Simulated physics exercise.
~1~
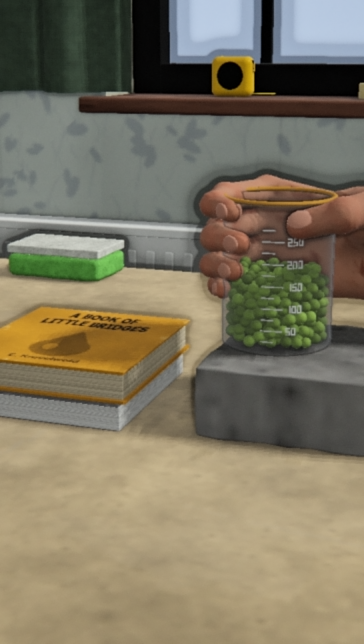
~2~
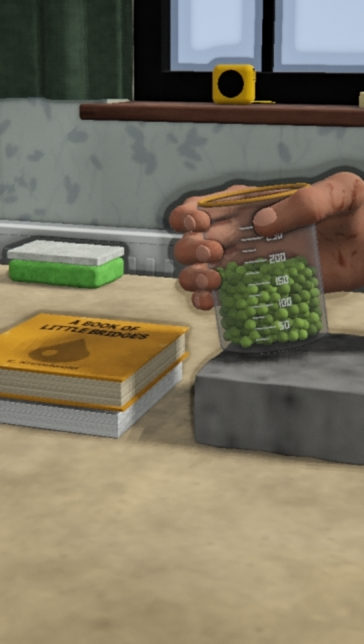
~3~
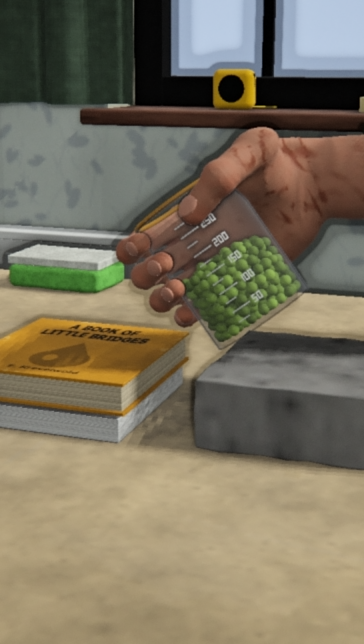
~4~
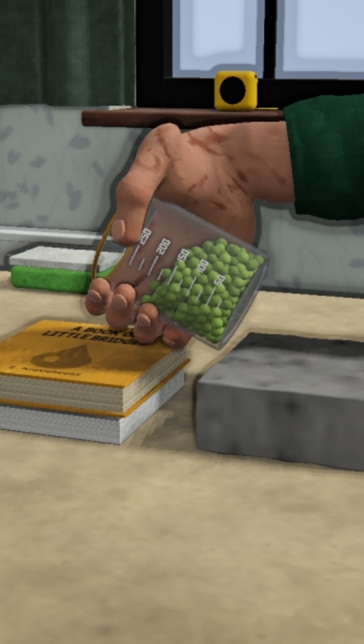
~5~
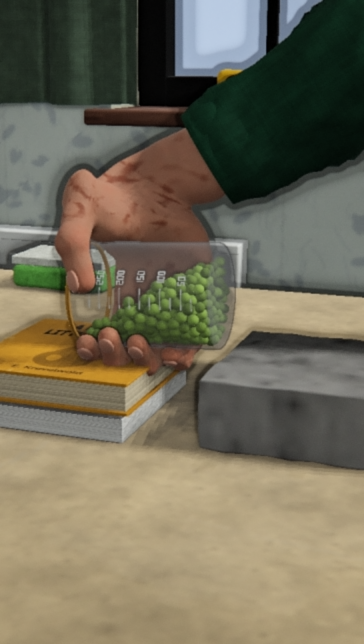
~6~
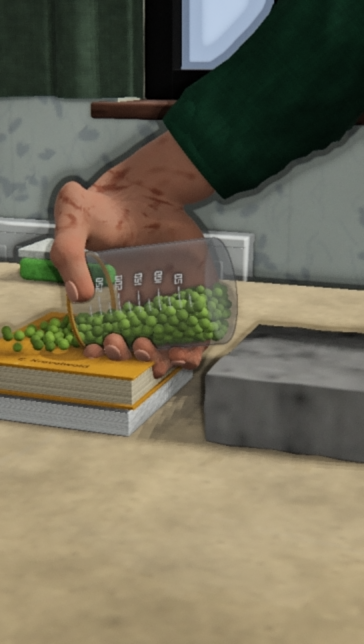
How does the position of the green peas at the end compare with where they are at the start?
At the start the peas are over the grey block on the right, inside the upright beaker. By the end they are farther left and a little lower, at the book pile, with most still in the tipped beaker and some out on the orange cover.
A clear, lidless beaker of green peas stands upright on a grey block at the right, held by a hand on a beige worktop, seen from the front by a slightly swaying camera. Two stacked books, the top one orange, lie to the left, with a green and white sponge behind them and a yellow object on the windowsill. The hand lifts the beaker and carries it left, tilting it steadily while the peas stay inside. A green sleeve comes into view as the beaker turns onto its side. It comes to rest on the books, mouth facing left, and some peas spill onto the orange cover.
